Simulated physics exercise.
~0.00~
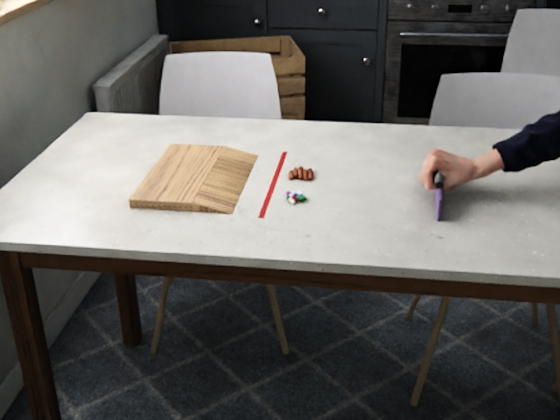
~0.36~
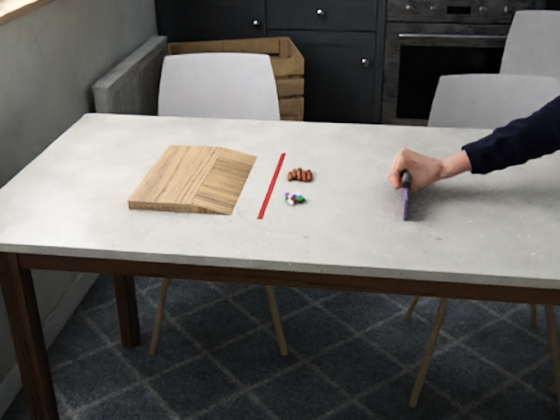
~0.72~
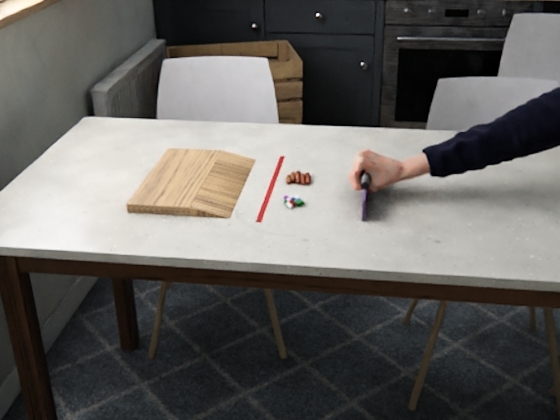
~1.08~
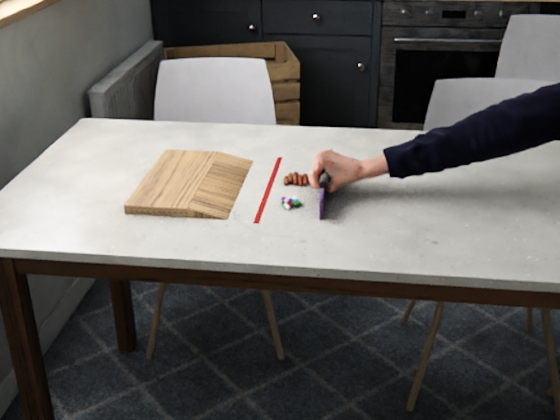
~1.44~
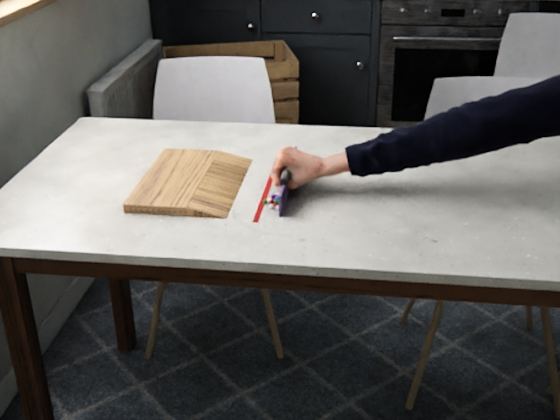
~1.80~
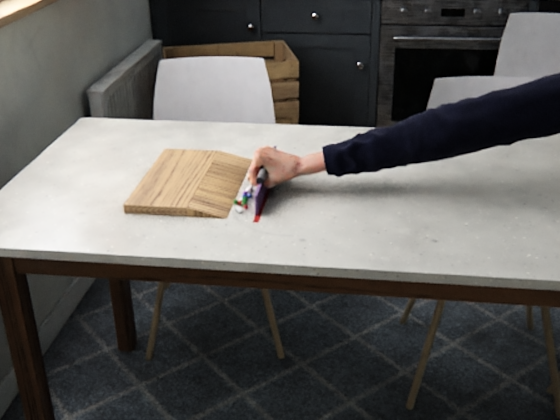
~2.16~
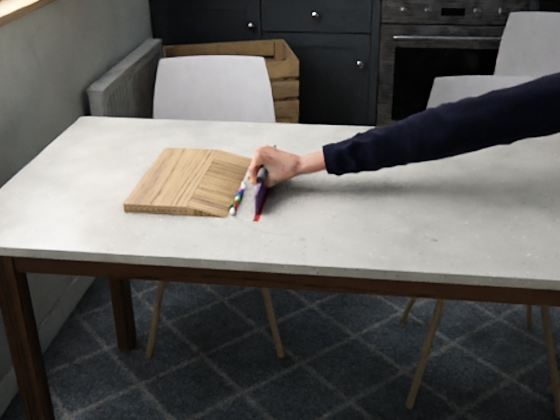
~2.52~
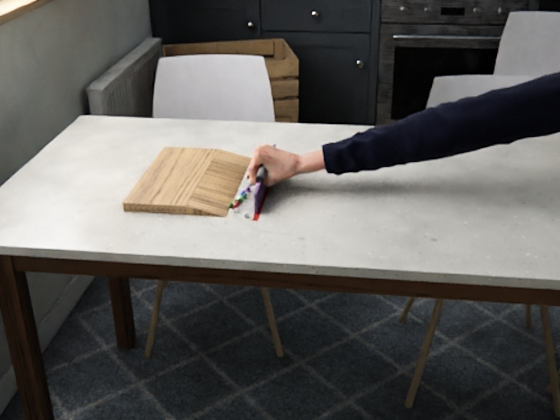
In a kitchen-like room, seen from slightly above and across a pale table, a wooden ramp sits left of centre beside a strip of red tape. Just right of the tape lie two small groups of loose pieces, reddish-brown ones farther back and mixed white, green and dark ones nearer. A hand in a dark sleeve slides a purple scraper leftward from the right, reaches the pieces and pushes them across the tape. The scraper stops at the red tape and the hand stays there. The visible nearer pieces end against the ramp's lower edge, with none over the top.
